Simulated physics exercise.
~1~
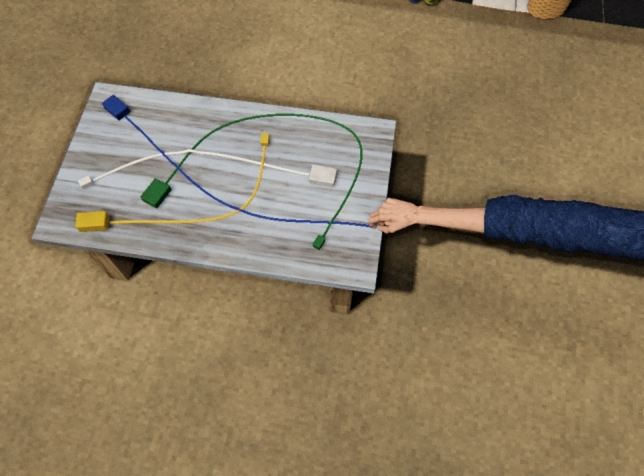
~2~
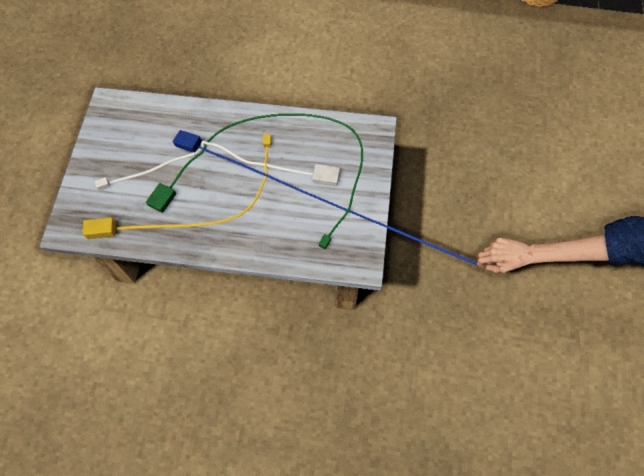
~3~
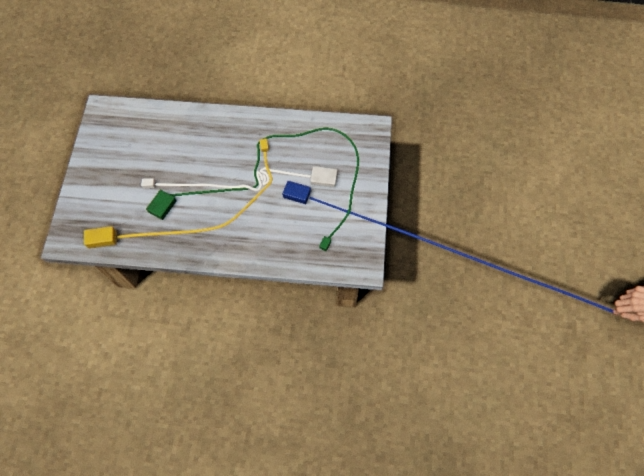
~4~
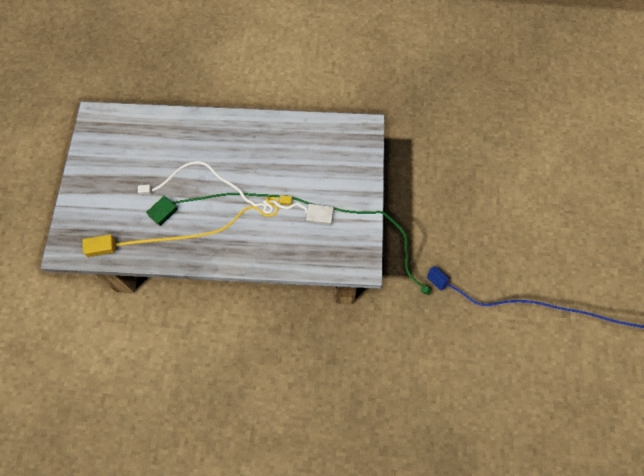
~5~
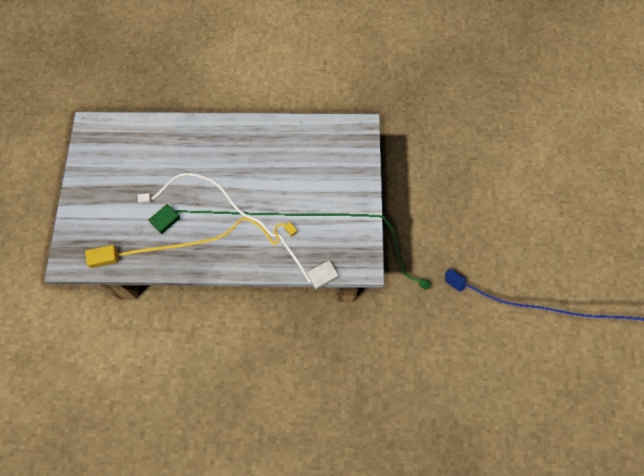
On a wooden table, a hand pulled the blue cord off the right edge, dragging its block across the tangled cords until it dropped to the floor; the green cord's plug end went over too, while the white and yellow cords shifted but stayed on top.
